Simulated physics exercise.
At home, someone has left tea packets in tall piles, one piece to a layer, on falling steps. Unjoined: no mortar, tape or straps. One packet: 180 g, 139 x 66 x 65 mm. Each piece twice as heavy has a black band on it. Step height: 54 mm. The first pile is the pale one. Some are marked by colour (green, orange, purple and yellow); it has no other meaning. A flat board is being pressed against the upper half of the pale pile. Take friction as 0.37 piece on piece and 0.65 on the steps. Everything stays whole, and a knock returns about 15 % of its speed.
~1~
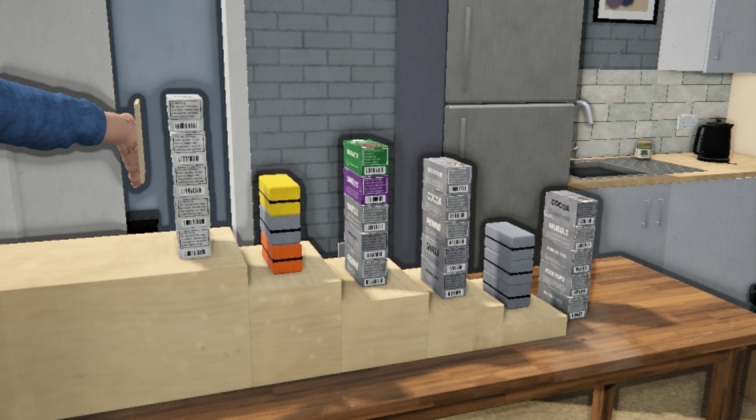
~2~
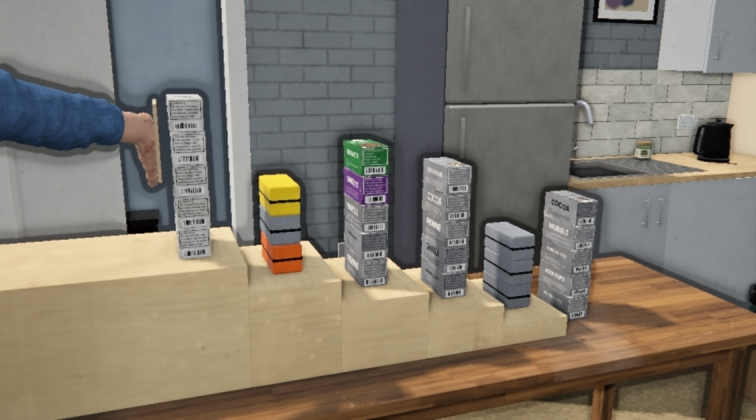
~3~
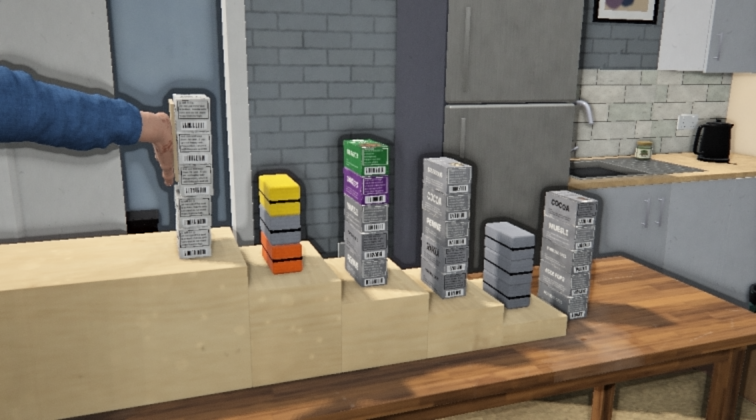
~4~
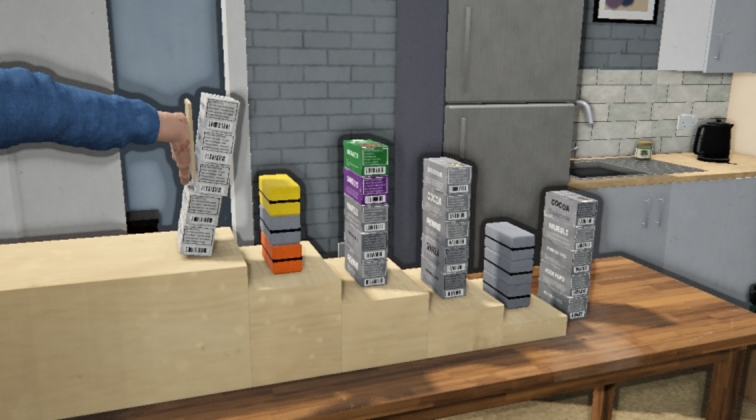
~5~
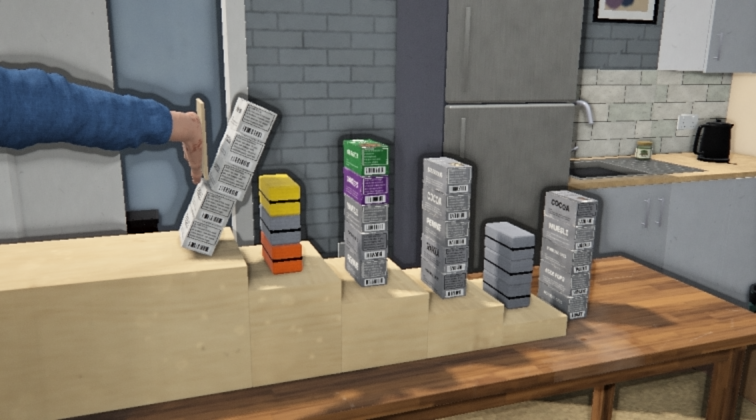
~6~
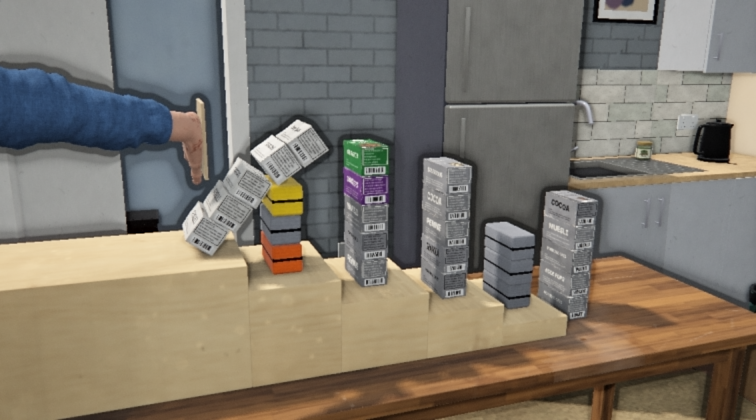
At first, a hand holds a flat board just left of a tall pale pile on the highest of several falling steps. The board moves right, presses the pile's upper half and tilts it rightward, then stays still as the pile bends over the shorter yellow-topped pile, its upper packets leaning farther.
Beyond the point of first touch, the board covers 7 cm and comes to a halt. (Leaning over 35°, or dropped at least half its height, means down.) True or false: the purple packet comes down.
True.
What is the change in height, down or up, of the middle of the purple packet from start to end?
About 18 cm lower.
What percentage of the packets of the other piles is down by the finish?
Close to 60 per cent of them.
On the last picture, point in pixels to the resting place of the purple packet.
Roughly at (431, 252).
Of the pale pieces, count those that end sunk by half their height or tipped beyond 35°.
Exactly 2 of the pale pieces.
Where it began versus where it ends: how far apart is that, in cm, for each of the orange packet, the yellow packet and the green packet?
Here orange ends up 0 centimetres away, yellow 0 centimetres and green 36 centimetres.
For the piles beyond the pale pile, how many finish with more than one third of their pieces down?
3.
Then, 0.58 s past the last view, 2 of the pale pile down; 4 of the 21 other packets down; purple packet 47° from how it stood, 48 mm lower; green packet 17° from how it stood, 42 mm lower.
Then, 1.16 s past the last view, 2 of the pale pile down; 8 of the 21 other packets down; purple packet 18 cm lower; green packet on its side.
In the end, 2 of the pale pile down; 13 of the 21 other packets down; purple packet 18 cm lower; green packet on its side; yellow packet 9 mm from its place. From the last view, middles, purple packet near (431, 252), green packet near (465, 253).
